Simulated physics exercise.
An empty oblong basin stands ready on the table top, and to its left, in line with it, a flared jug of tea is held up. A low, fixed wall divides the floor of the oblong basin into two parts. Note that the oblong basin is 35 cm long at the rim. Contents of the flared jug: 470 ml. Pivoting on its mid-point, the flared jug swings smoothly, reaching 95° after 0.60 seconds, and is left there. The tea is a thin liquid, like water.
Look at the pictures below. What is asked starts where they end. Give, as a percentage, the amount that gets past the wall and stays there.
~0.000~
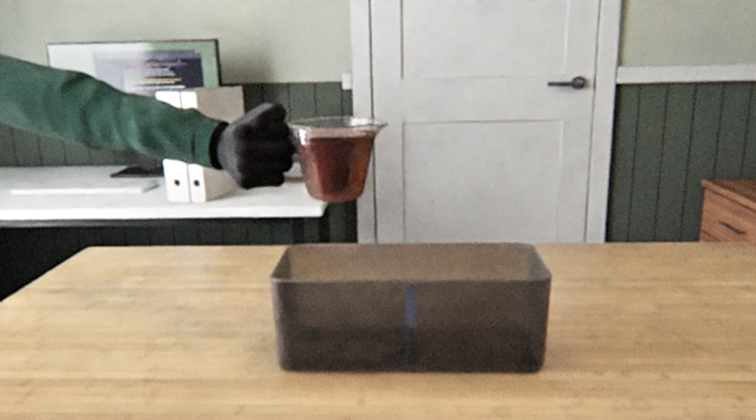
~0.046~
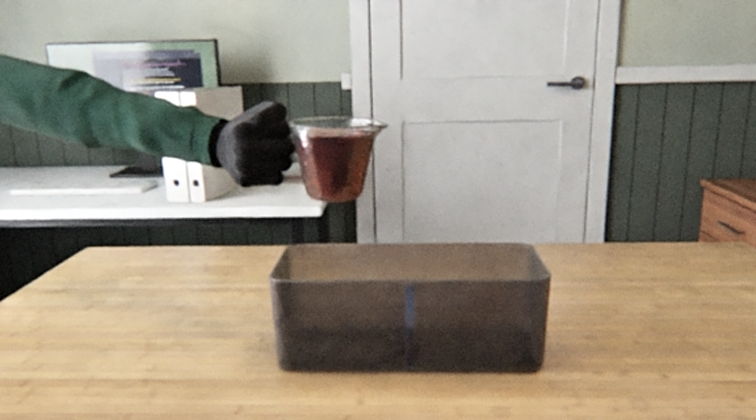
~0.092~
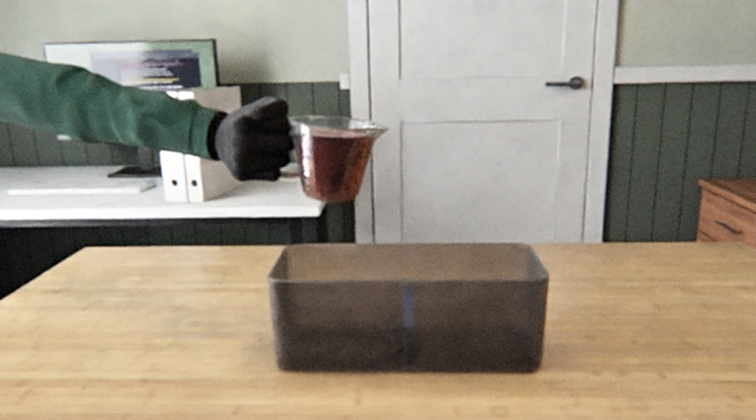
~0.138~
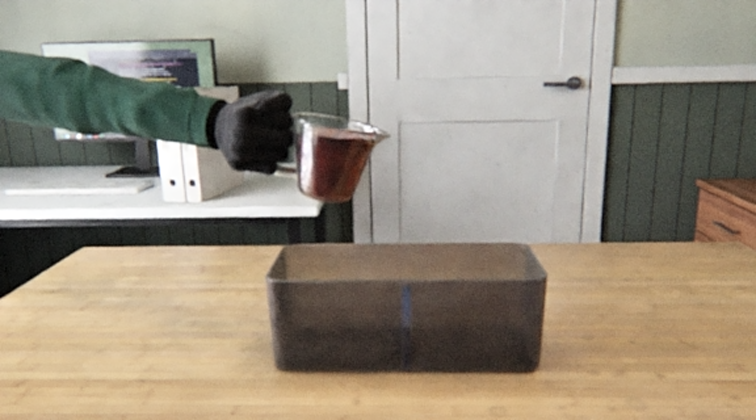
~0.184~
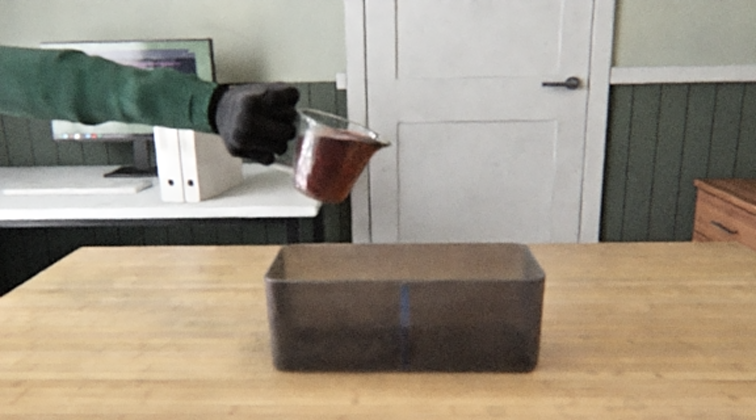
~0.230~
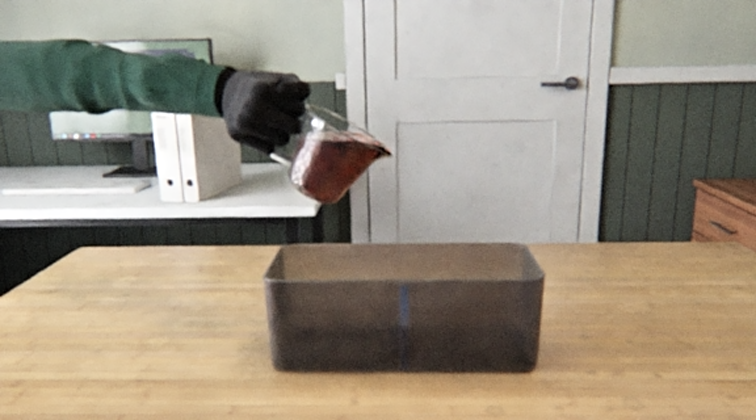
Past the wall: About 93 %.
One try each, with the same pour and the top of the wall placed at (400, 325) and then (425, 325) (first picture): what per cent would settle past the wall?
Roughly 90 per cent, then 75 per cent.
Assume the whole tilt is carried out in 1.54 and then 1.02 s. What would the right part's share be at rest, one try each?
Try 1: Approx. 90 %; try 2: Approx. 90 %.
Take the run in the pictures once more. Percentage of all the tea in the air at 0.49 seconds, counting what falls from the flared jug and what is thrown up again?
My guess is roughly 30 %.
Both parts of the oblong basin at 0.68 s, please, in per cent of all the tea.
About 4 left, about 76 right.
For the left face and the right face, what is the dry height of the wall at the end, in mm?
On the left it's about 60 mm; on the right, about 42 mm.
By 0.49 s the tilt is 87° and 44 per cent is still to pour, 0 is left of the wall and 25 right of it.
By 0.68 s the tilt is 95° and 8 per cent is still to pour, 4 is left of the wall and 76 right of it.
By 0.88 s the tilt is 95° and 1 per cent is still to pour, 4 is left of the wall and 93 right of it.
By 1.10 s the tilt is 95° and 0 per cent is still to pour, 6 is left of the wall and 93 right of it.
At rest 6 per cent lies left of the wall, 93 right of it and 1 outside.
